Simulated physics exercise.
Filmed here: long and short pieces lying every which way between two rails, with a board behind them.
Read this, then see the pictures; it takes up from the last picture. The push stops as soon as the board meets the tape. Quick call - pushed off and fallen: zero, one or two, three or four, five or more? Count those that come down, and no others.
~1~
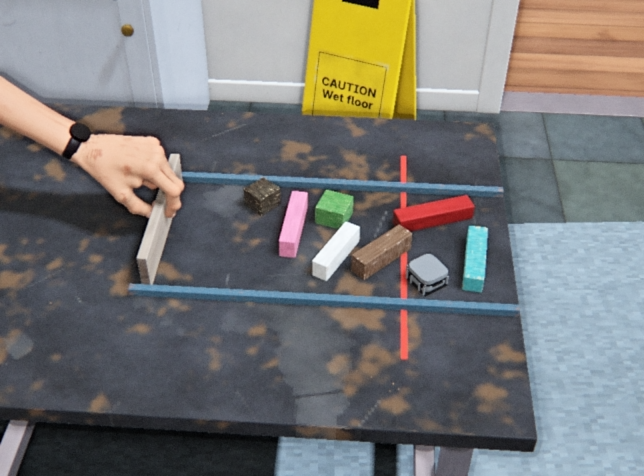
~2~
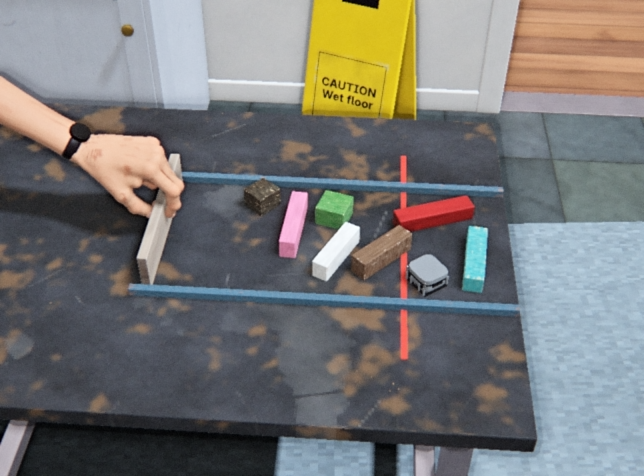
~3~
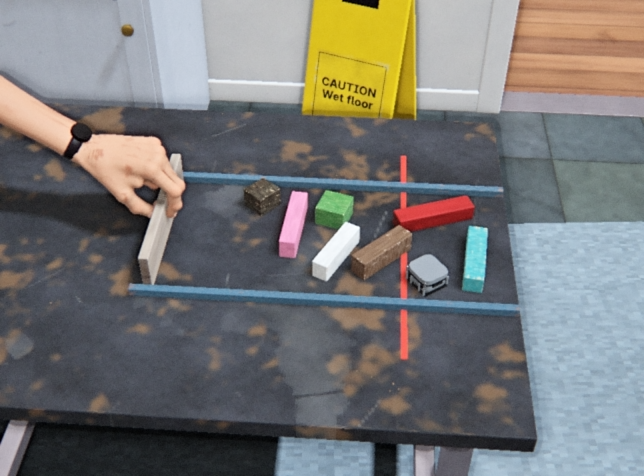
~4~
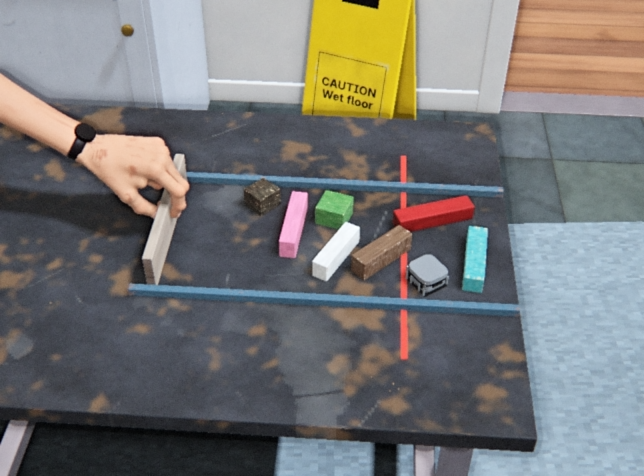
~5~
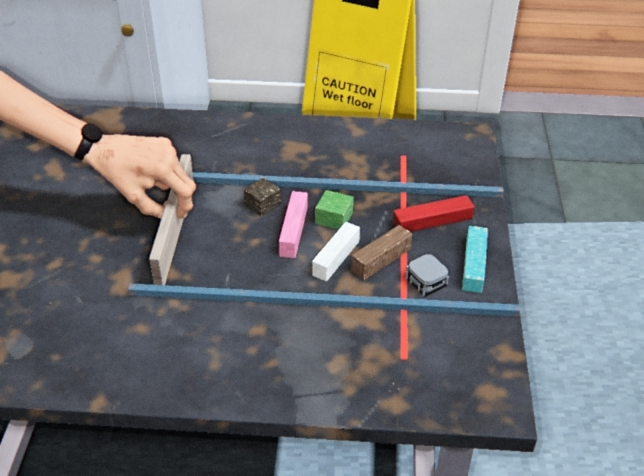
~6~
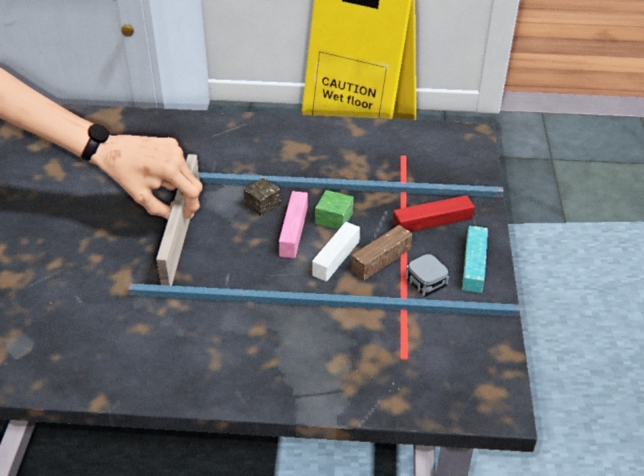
Call: Zero.
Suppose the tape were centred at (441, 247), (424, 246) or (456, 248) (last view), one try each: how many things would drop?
Result per try: 2; 0; 2.
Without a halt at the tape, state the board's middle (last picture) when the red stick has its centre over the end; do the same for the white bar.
With the red stick it sits around (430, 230), with the white bar around (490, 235).
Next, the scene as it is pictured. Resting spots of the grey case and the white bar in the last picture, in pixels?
Going in order, first (466, 285) and next (426, 262).
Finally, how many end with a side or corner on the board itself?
It touches 3.
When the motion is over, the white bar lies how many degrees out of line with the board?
Somewhere near 25 degrees, I'd say.
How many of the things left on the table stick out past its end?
The number overhanging is 0.
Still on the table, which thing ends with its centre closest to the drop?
It would be the turquoise bar.
A little later, none off yet; turquoise bar at rest near (475, 258); red stick at rest near (434, 215); grey case at rest near (427, 275).
When it is over, the number that fall off is zero.
